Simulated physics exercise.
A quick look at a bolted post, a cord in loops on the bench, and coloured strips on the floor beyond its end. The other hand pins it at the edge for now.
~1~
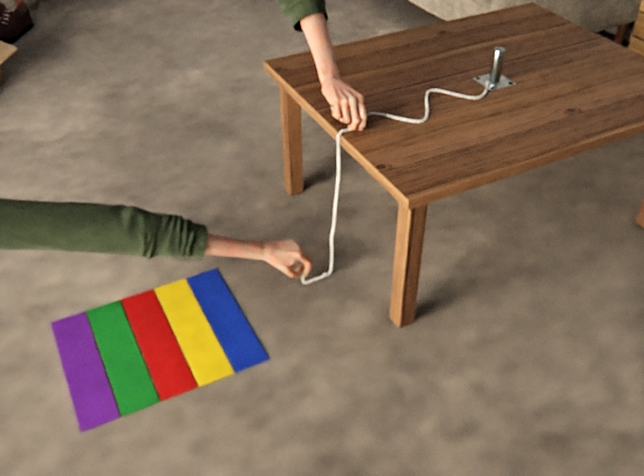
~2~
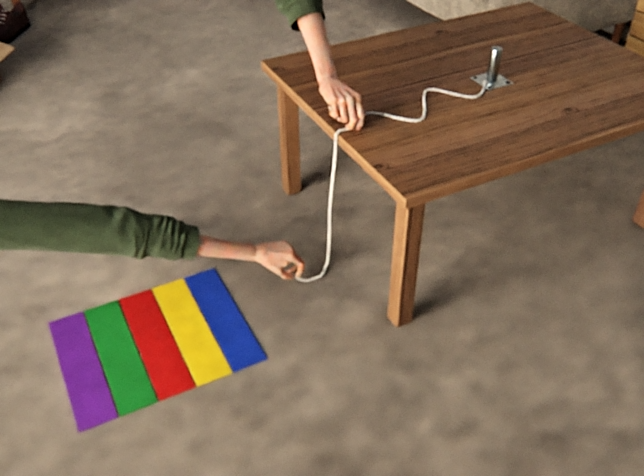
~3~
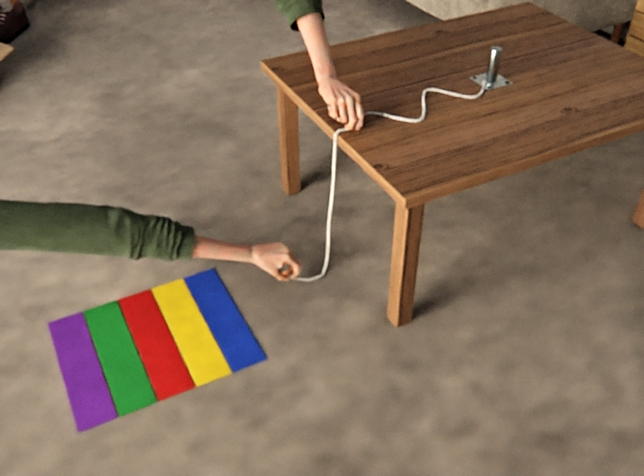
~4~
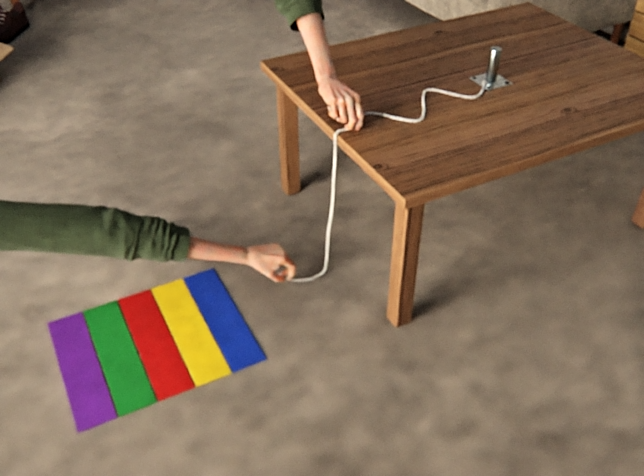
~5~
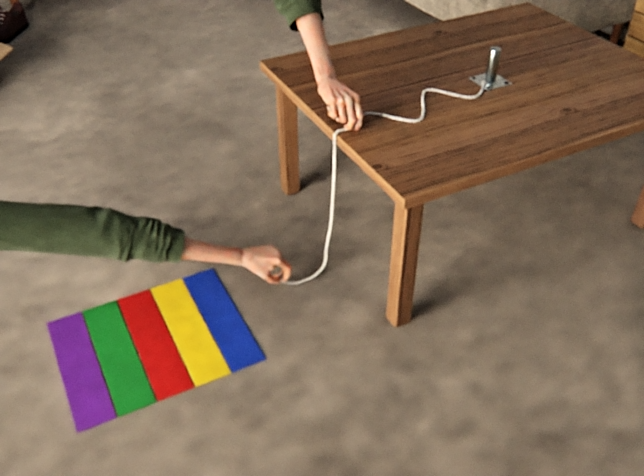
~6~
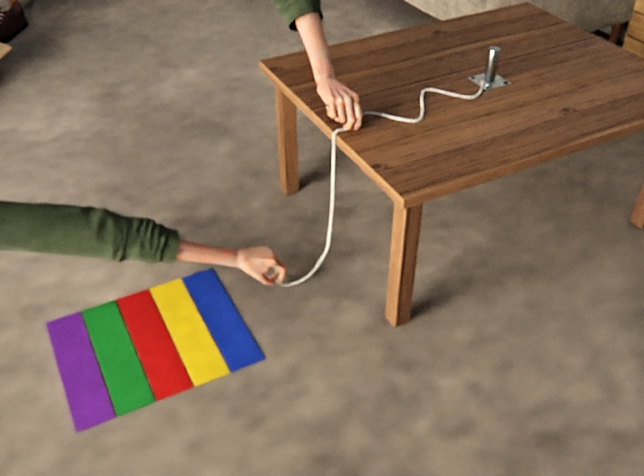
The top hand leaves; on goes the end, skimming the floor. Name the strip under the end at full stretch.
It gets as far as the green strip.
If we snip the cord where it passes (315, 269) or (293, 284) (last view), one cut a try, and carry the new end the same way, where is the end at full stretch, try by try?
In that order: (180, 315) and (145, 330).
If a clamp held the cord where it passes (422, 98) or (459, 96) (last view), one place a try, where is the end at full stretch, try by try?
The places are (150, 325) and (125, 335).
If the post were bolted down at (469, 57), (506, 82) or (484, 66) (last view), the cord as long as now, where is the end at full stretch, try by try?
Near (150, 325), (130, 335) and (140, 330).
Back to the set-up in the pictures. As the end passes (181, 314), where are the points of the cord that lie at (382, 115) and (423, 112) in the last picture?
The first at (332, 135), the second at (378, 116).
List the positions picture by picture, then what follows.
In the first frame, end (302, 274); blue (243, 347); yellow (208, 361); red (171, 374); green (134, 388); purple (94, 403).
In the second frame, end (295, 276); cord through (478, 96) (424, 99) (389, 116) (337, 136) (331, 200) (328, 258).
In the third frame, end (291, 277).
In the fourth frame, end (286, 278); cord through (477, 97) (424, 99) (388, 116) (337, 136) (333, 199) (327, 258).
In the fifth frame, end (281, 280).
In the sixth frame, end (276, 281); cord through (475, 97) (422, 99) (386, 116) (335, 136) (333, 199) (322, 259).
Soon after, end near (181, 314); over yellow.
After that, end near (136, 330); over red.
At the stop, end near (110, 339); over green. The green one.
